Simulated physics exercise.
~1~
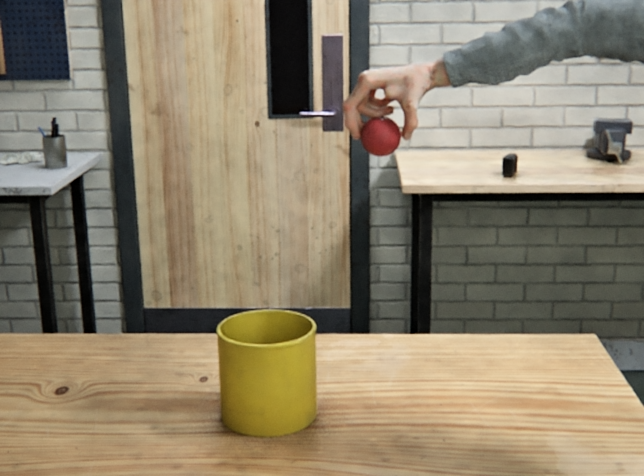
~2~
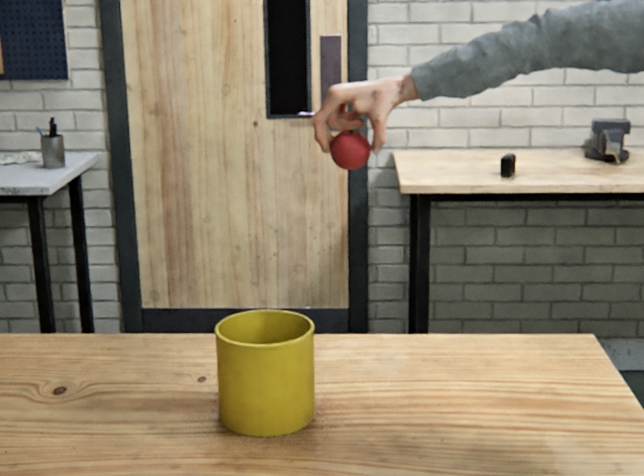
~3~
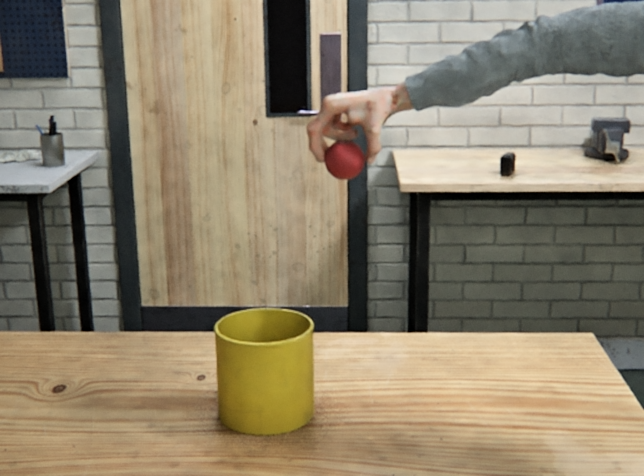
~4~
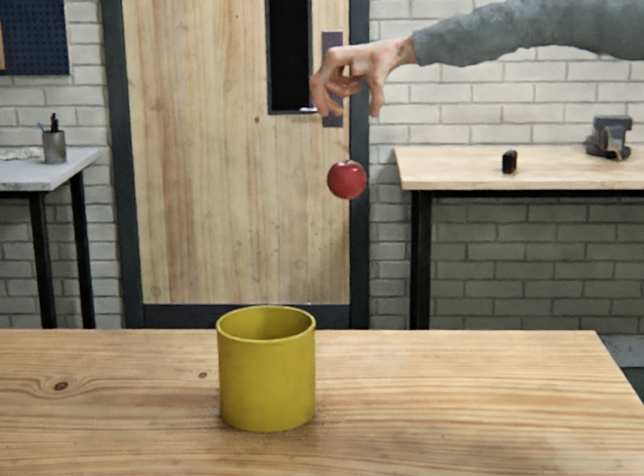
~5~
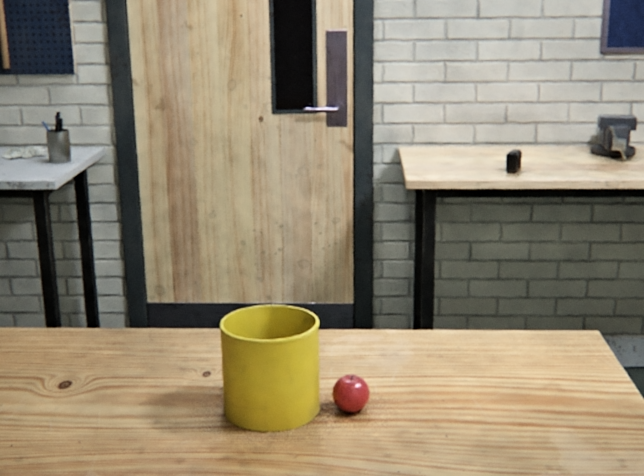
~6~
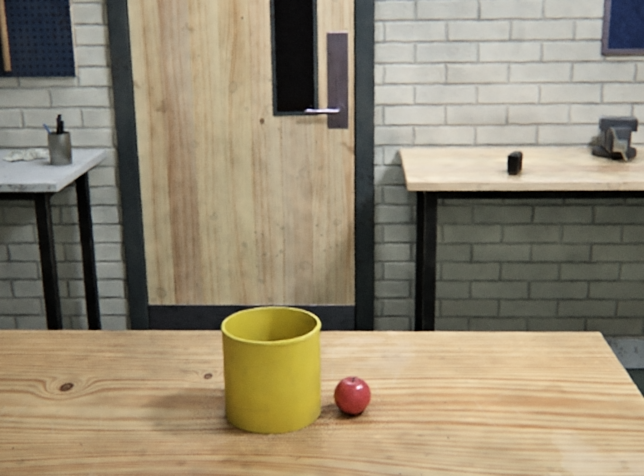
In a workshop, a hand lowering a red apple over a wooden table, releasing it, and the apple landing beside a yellow bucket.
